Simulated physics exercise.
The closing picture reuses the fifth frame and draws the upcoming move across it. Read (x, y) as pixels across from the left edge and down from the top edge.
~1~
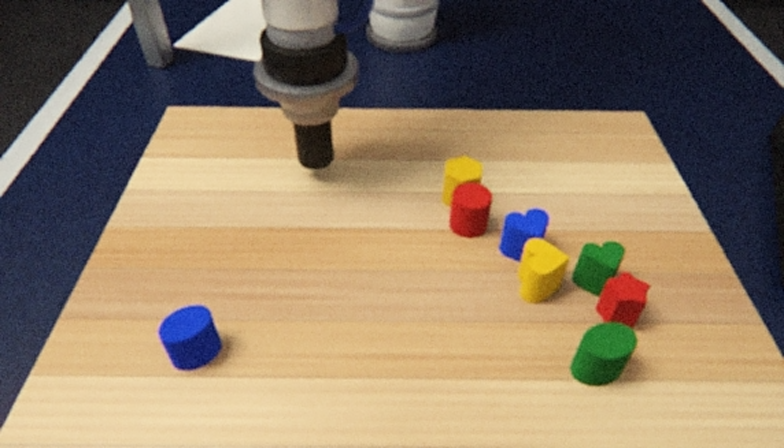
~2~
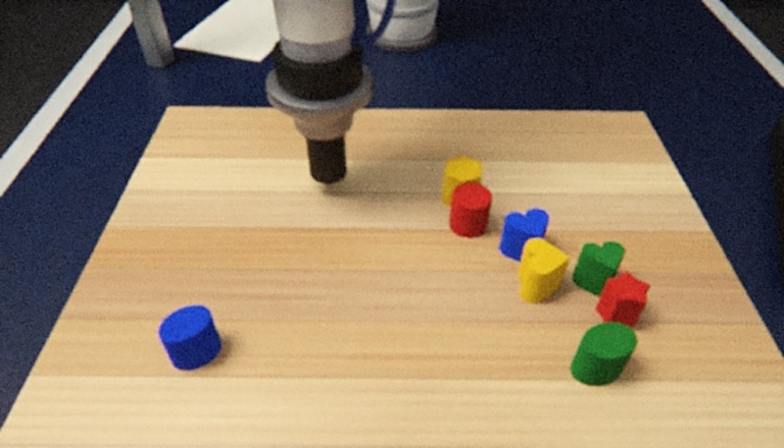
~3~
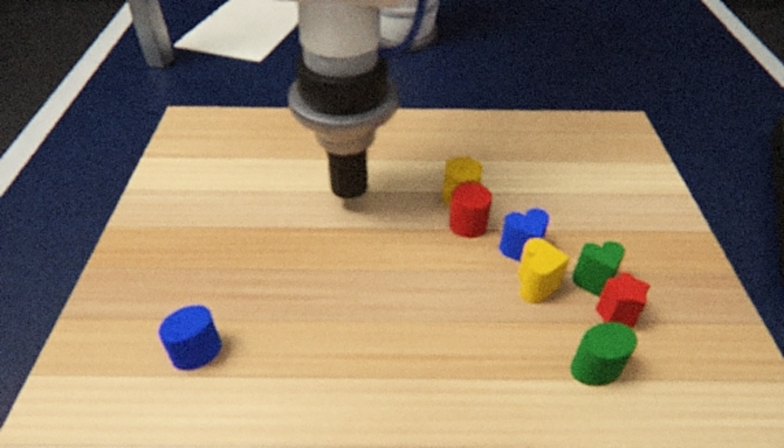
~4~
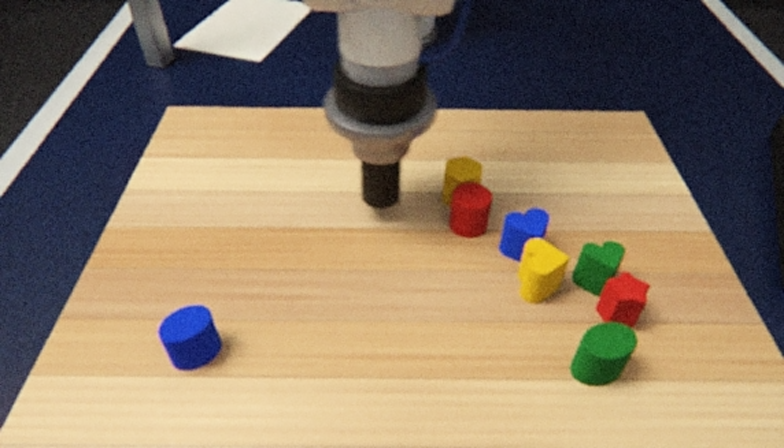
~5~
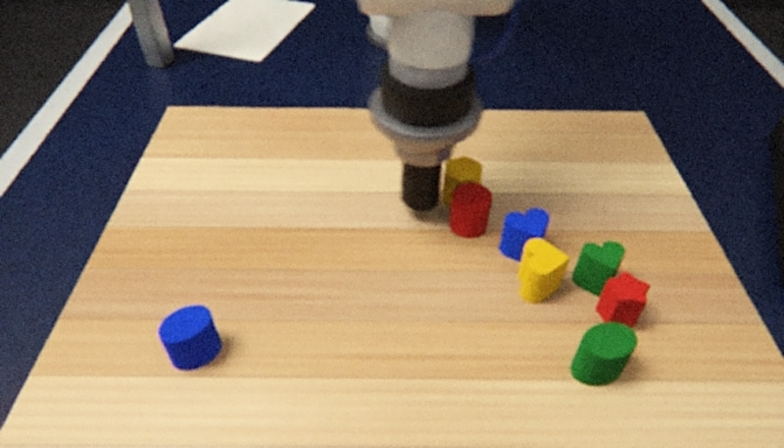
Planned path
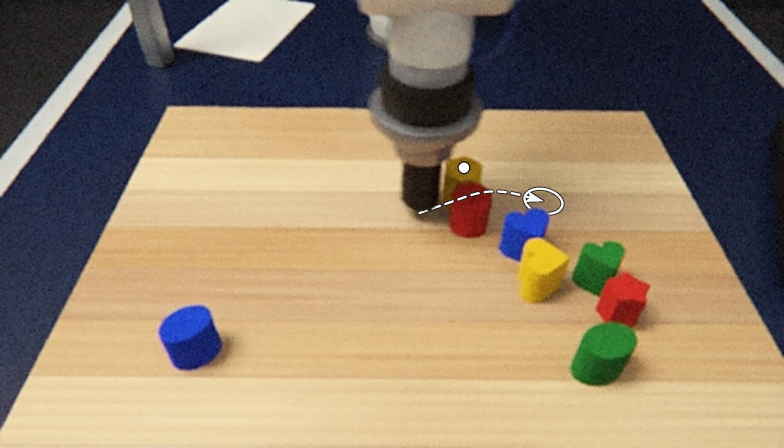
In the video, a robotic arm with a dark cylindrical tip moves right and slightly toward the viewer over a wooden board, nearing a red disc and a yellow hexagonal block, while all the colored blocks stay still.
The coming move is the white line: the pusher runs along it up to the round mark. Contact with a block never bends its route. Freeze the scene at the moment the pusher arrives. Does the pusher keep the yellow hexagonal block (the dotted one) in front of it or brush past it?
Most likely the yellow hexagonal block slides off.
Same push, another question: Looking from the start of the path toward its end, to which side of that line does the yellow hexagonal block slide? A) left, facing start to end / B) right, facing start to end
A.
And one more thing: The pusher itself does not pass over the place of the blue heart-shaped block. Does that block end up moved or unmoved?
Right where it was.
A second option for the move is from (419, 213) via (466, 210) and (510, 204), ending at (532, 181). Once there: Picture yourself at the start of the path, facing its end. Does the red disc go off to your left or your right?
It's pushed right.
Drawn move, from (419, 213) over (459, 199) and (499, 192) to (543, 201); the dot is on the yellow hexagonal block.
On the path given first. One third of the way, pusher (461, 184); yellow hexagonal block (494, 159), turned 15° clockwise; red disc (476, 195).
Two thirds of the way, pusher (502, 177); yellow hexagonal block (533, 150); red disc (476, 195).
At the end, pusher (547, 186); yellow hexagonal block (547, 147), turned 15° anticlockwise; red disc (476, 195); blue heart-shaped block still.
